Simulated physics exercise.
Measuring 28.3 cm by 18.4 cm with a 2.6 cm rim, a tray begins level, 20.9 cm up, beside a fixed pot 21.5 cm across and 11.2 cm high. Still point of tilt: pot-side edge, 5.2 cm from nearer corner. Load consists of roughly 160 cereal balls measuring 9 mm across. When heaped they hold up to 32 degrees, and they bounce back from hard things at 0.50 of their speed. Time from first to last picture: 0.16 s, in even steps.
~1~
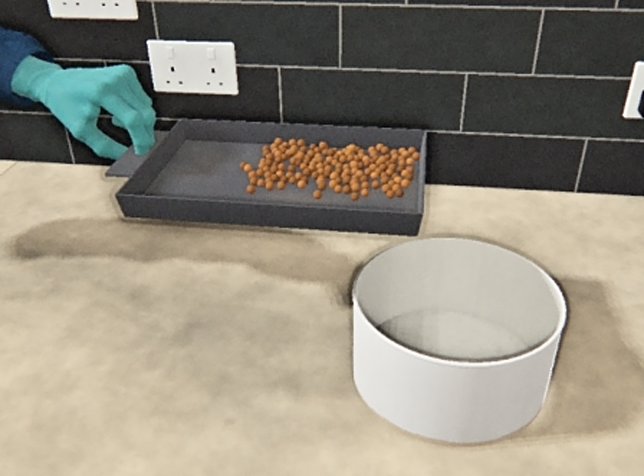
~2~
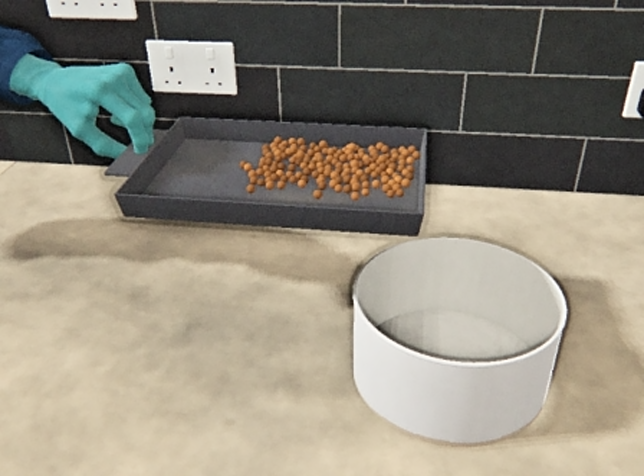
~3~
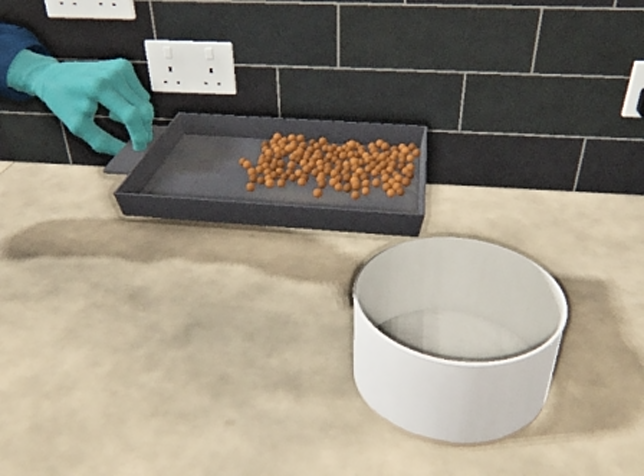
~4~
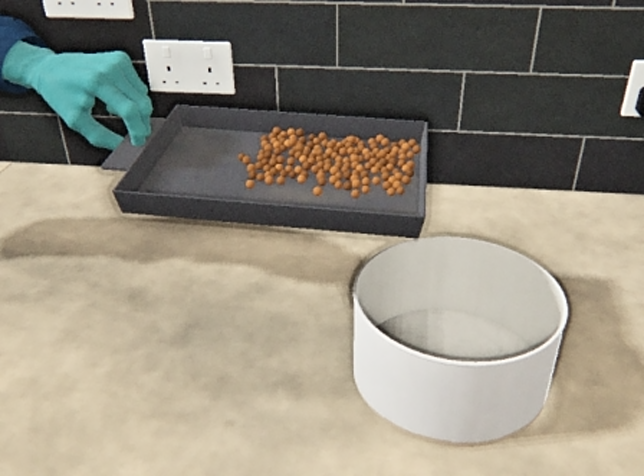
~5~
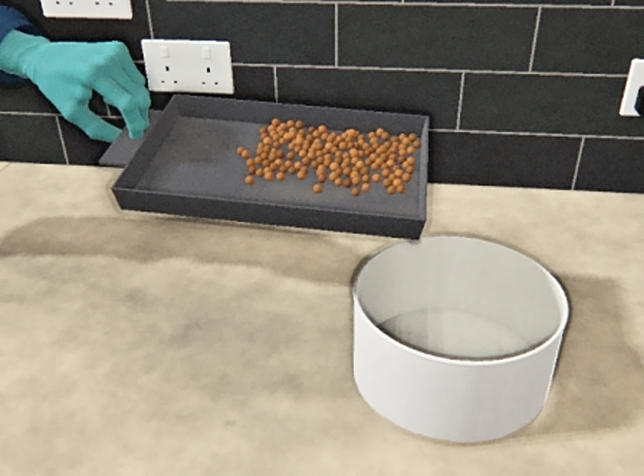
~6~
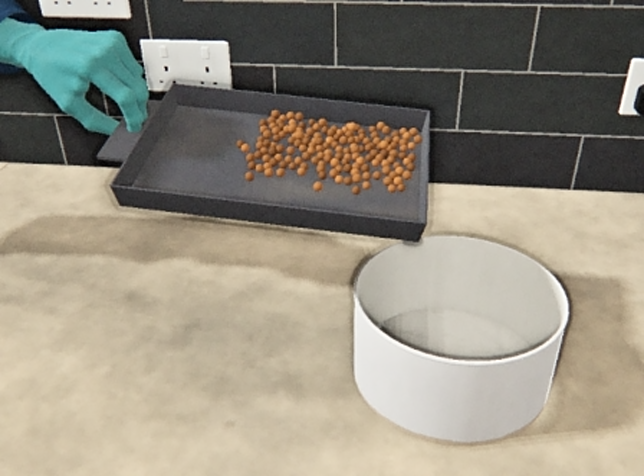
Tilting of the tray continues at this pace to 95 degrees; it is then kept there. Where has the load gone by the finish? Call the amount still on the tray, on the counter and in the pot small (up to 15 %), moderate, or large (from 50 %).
At the end, left on the tray: Small, counter: Moderate, pot: Large.
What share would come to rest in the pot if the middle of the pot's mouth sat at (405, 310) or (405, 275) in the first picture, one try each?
Spot one: Some 95 per cent; spot two: Some 75 per cent.
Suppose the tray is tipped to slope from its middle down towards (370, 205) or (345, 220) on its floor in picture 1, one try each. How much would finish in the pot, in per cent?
First try: About 95 percent; second try: About 90 percent.
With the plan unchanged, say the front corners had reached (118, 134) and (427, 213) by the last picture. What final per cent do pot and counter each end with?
Split: Pot = 90, counter = 0.
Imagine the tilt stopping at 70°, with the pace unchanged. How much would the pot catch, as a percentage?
That would give about 10 per cent.
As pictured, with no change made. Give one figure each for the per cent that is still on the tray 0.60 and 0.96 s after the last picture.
About 90, 50.
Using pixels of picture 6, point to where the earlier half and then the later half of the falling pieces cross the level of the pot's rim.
At about (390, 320), then at (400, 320).
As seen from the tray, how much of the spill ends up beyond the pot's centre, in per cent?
About 0 per cent.
Then, 0.36 s after the last picture, tilt 52 degrees; the tray holds 100 %, the pot 0 %.
Then, 0.60 s after the last picture, tilt 78 degrees; the tray holds 90 %, the pot 0 %.
Then, 0.96 s after the last picture, tilt 95 degrees; the tray holds 50 %, the pot 25 %.
In the end, tray 5 %, counter 25 %, pot 70 %.
